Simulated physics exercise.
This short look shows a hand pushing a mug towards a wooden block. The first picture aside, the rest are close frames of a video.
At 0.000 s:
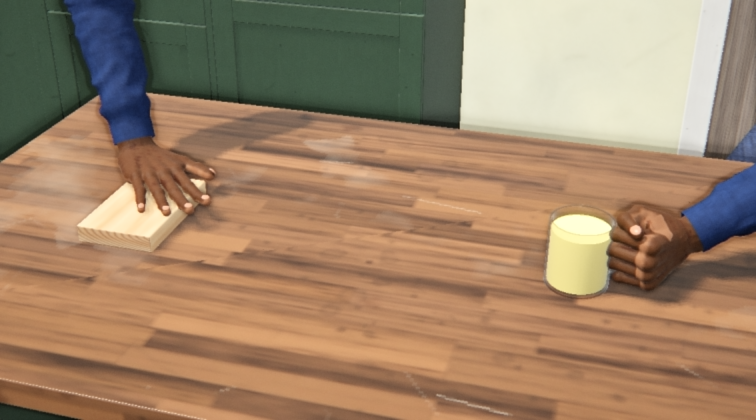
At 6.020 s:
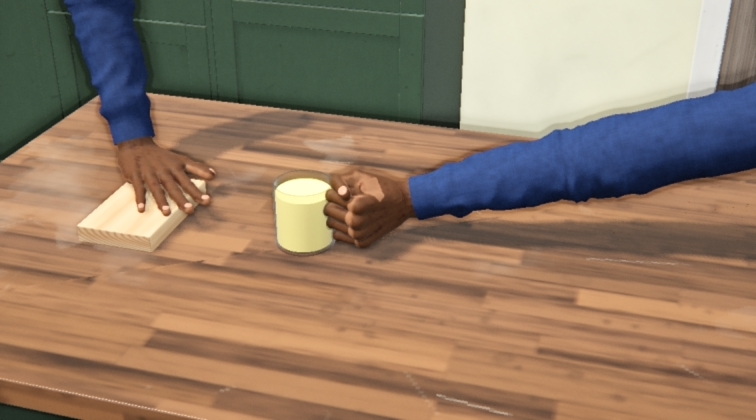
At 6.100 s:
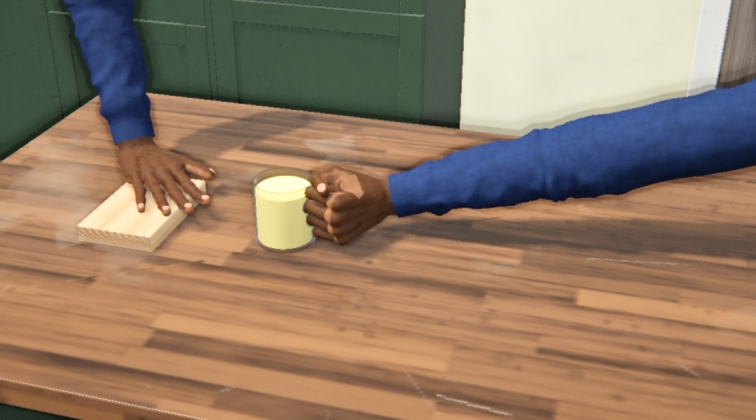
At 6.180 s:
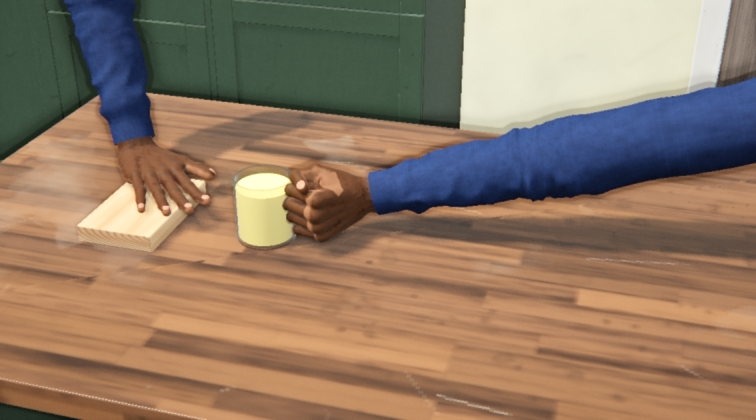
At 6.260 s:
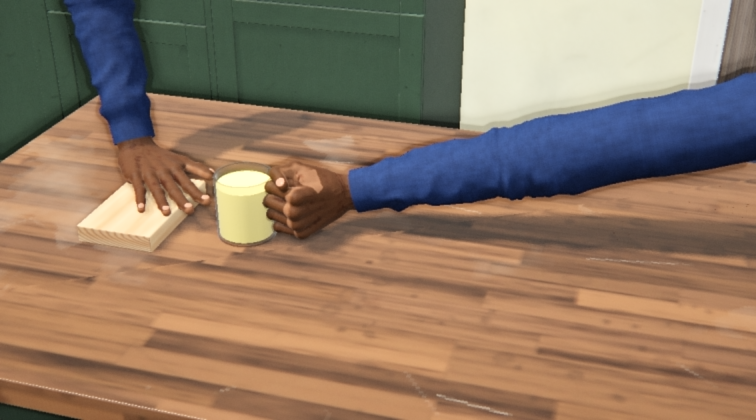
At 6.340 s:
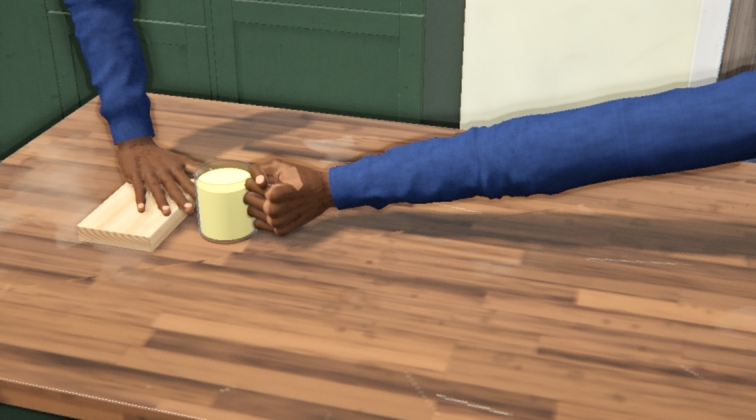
The clip opens on a wooden tabletop, with one hand resting on a wooden block at left and another beside a mug of pale yellow liquid at right. The right hand pushes the mug far leftward across the table, then moves it gradually closer to the block, which stays still.
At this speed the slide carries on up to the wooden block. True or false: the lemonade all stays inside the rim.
False.
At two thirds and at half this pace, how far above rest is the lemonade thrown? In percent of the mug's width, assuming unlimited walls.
About 25 and 20 per cent.
Around 6.4 s, the mug meets the wooden block.
Around 6.5 s, the lemonade surges up the wall; it has lost some.
Around 7.9 s, the mug stands at the wooden block; it has lost some.
